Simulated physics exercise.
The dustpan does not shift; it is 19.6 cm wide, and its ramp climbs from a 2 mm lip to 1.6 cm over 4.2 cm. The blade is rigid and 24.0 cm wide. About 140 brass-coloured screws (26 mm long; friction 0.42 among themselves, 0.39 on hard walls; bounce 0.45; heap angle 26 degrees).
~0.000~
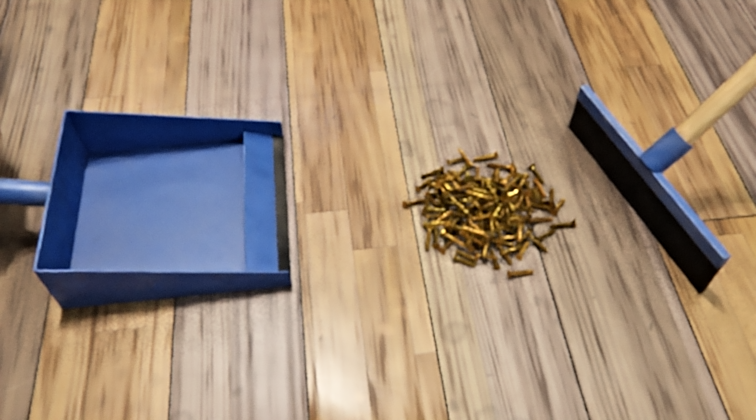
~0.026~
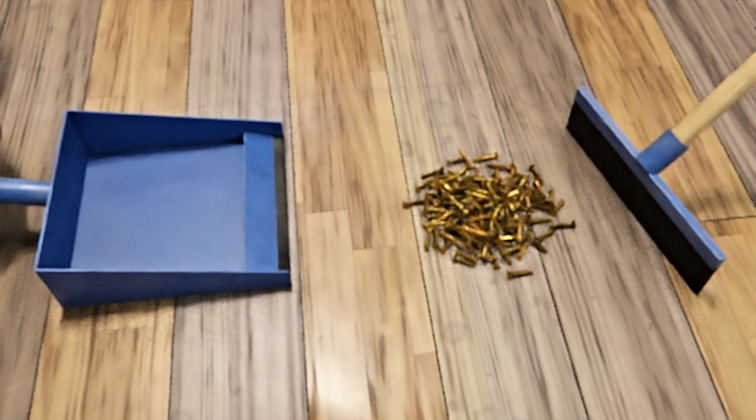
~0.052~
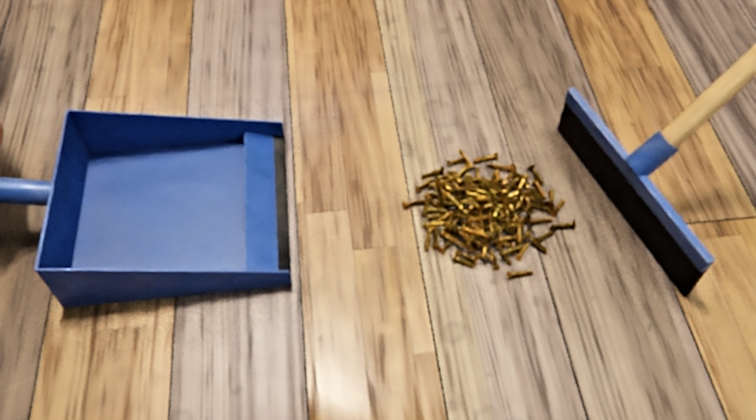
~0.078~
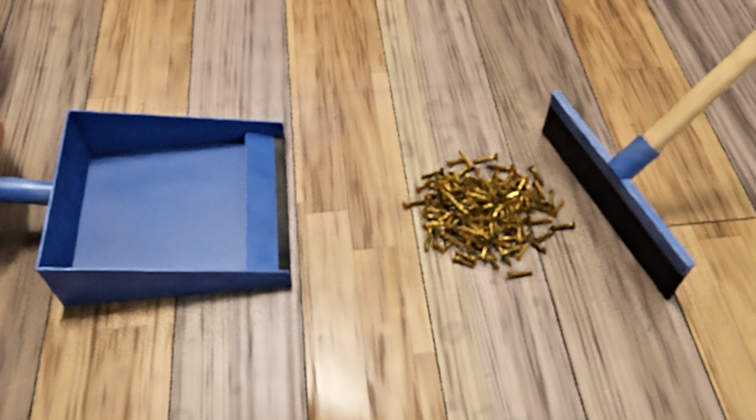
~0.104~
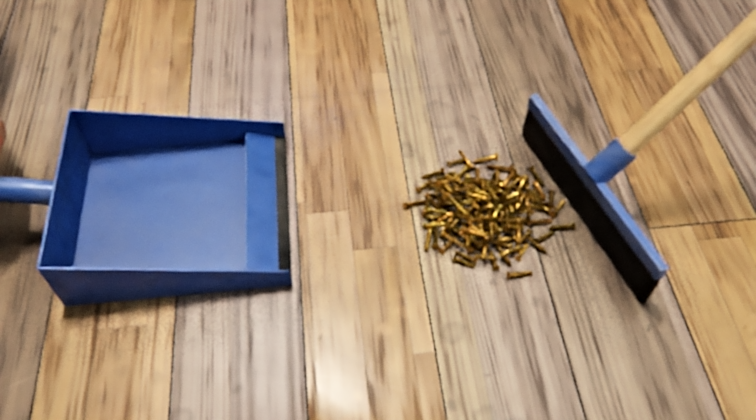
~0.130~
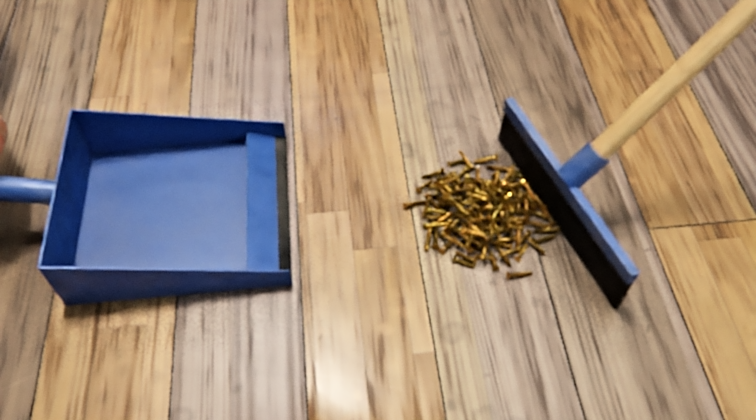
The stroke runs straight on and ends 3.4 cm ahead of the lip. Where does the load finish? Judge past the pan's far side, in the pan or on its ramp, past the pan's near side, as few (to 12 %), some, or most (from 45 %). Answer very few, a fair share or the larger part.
Far side very few, pan a fair share, near side a fair share.
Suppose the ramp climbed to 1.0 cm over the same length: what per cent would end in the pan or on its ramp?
It would be near 40 per cent.
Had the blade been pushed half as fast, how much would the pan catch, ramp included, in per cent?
It would be near 5 per cent.
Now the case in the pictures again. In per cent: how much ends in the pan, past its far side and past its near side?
Far side 0, pan 35, near side 25.
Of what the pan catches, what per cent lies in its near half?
Some 70 per cent.
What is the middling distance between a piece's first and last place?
Roughly 22 cm.
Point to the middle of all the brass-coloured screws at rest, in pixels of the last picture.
Near (288, 247).
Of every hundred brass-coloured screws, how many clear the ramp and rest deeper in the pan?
Roughly 15 per cent.
Then, at 0.24 s, middle of the blade 16 cm from the lip; 0 % over the lip, far side 0 %, near side 10 %.
After 0.32 s, middle of the blade 9 cm from the lip; 0 % over the lip, far side 0 %, near side 20 %.
After 0.53 s, middle of the blade 7 cm from the lip; 40 % over the lip, far side 0 %, near side 25 %.
In the end, at 1.3 s, far side 0 %, pan 35 %, near side 25 %, in front of the lip or behind the blade 40 %.
